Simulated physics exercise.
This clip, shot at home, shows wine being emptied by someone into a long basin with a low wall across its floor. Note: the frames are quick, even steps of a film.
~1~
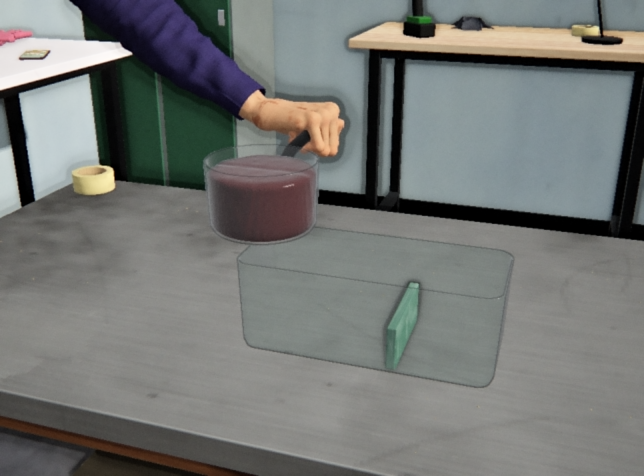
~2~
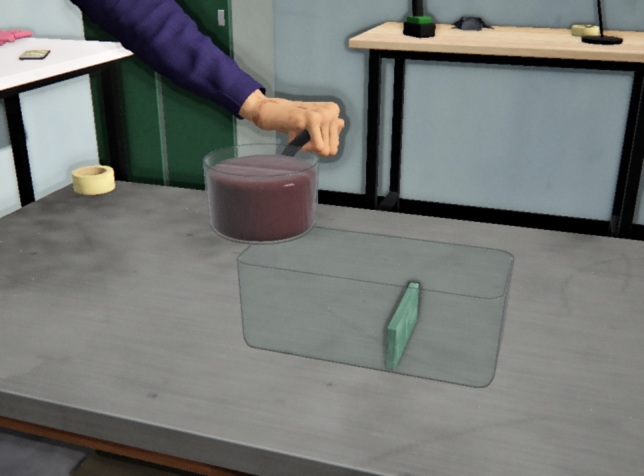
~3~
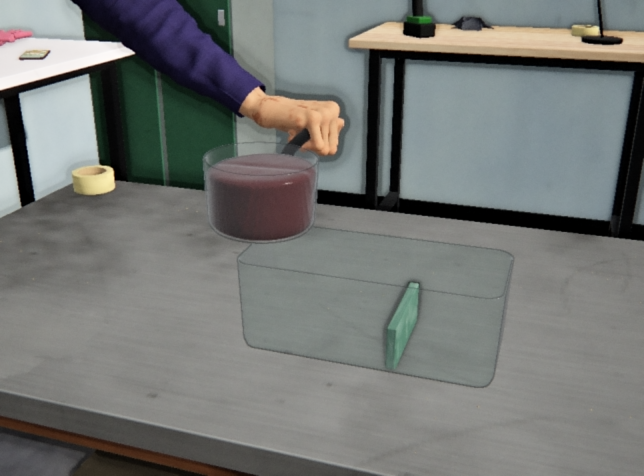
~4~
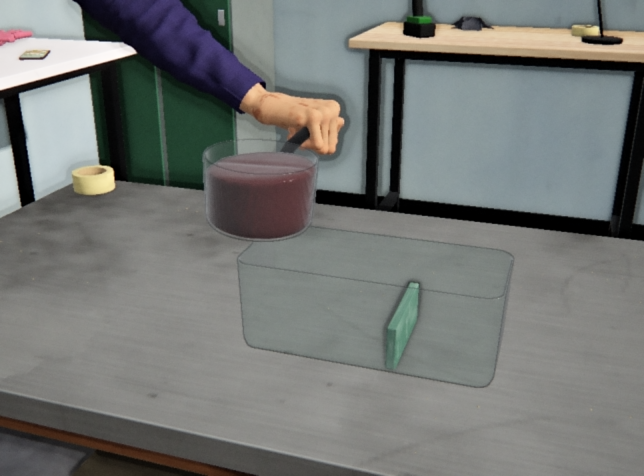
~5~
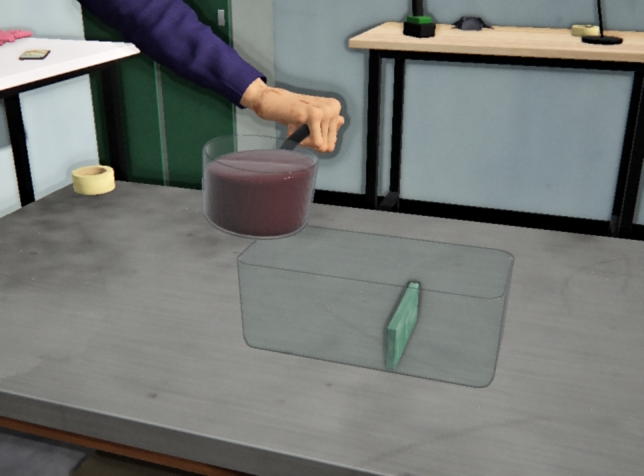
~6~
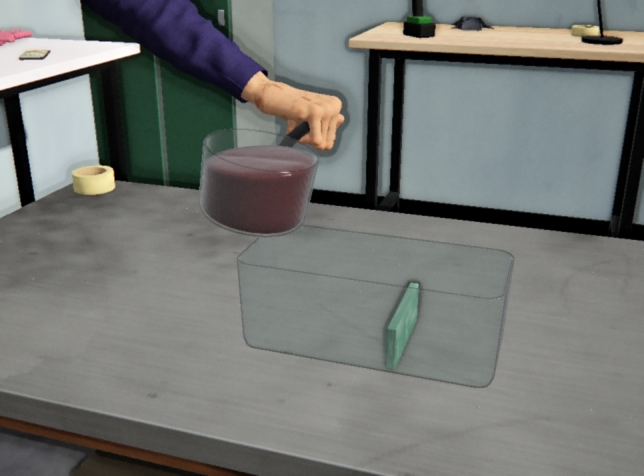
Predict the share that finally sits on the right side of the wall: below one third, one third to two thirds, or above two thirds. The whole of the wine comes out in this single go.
The share right of the wall is left at a third to two thirds.
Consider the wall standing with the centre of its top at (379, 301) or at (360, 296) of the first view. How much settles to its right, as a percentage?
In turn some 80 and 90 in a hundred.
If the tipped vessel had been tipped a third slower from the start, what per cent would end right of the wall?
I'd estimate about 30 percent ends up there.
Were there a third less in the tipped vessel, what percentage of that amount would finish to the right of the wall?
I'd put it at some 25 %.
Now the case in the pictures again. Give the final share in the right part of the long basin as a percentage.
45 % or thereabouts.
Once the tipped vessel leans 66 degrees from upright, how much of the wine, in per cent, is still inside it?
Around 70 in a hundred.
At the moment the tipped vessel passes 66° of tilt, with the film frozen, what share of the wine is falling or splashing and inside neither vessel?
It works out to about 25 percent.
A moment on, the tilt is 66° and 72 per cent is still to pour, 4 is left of the wall and 0 right of it.
Next, the tilt is 94° and 19 per cent is still to pour, 24 is left of the wall and 29 right of it.
Then the tilt is 95° and 4 per cent is still to pour, 46 is left of the wall and 45 right of it.
Later the tilt is 95° and 1 per cent is still to pour, 53 is left of the wall and 45 right of it.
At rest 54 per cent lies left of the wall, 45 right of it and 1 outside.
